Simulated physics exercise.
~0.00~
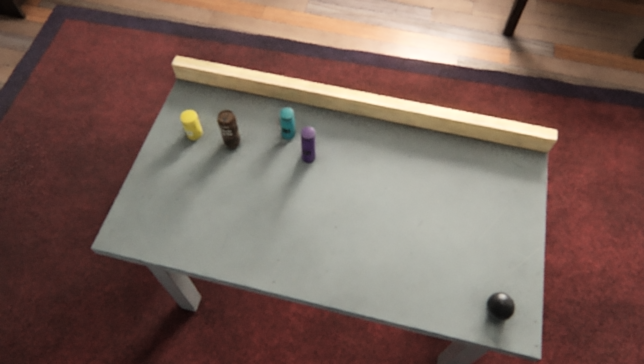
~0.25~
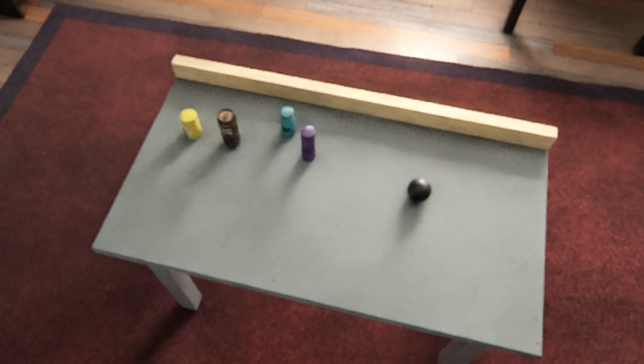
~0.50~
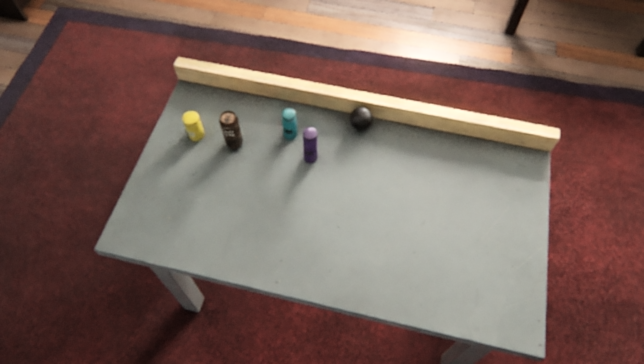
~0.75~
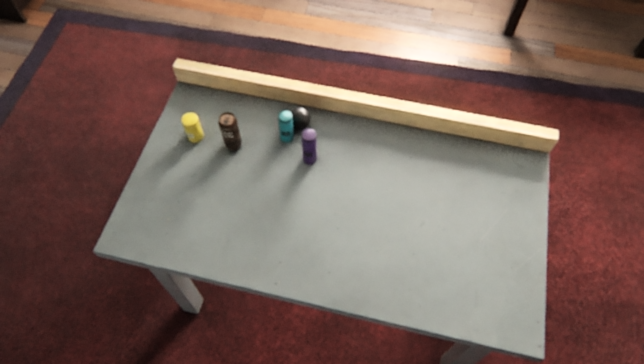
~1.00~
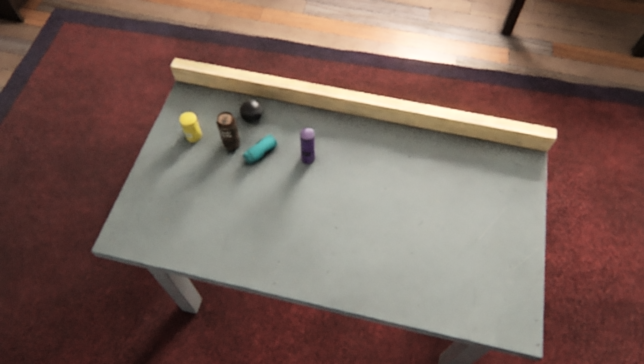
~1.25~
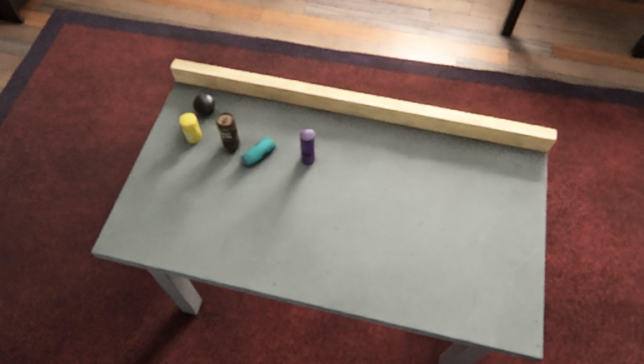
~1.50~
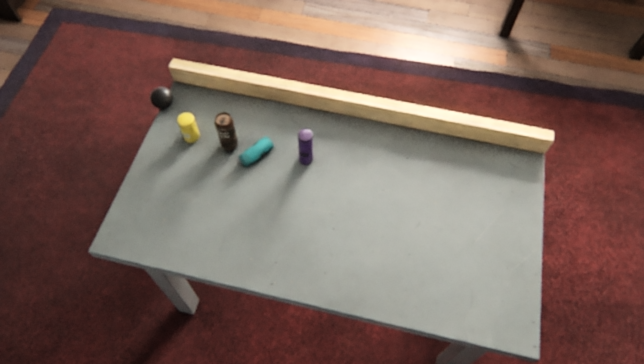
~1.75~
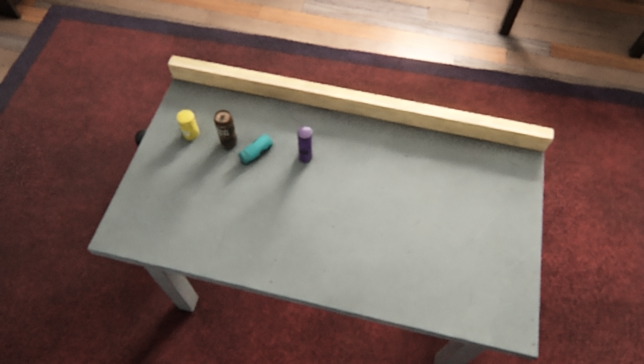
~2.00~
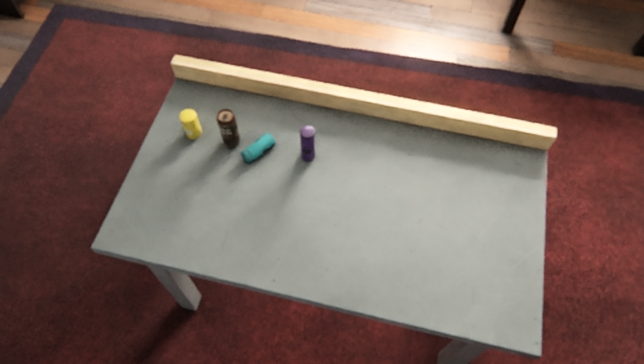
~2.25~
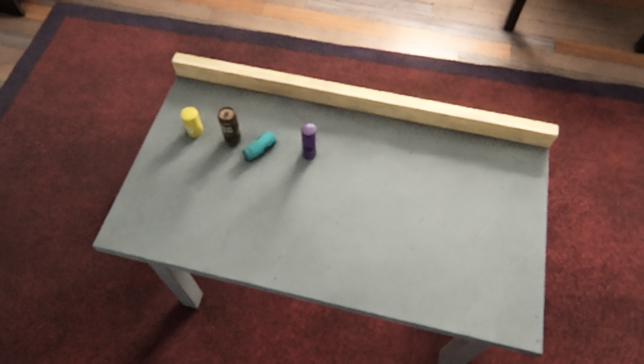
A black ball rolled up and left across the gray table to the wooden rail, then ran left past the shakers and can, knocking the turquoise shaker onto its side before dropping off the left edge, while the other three items stayed standing.
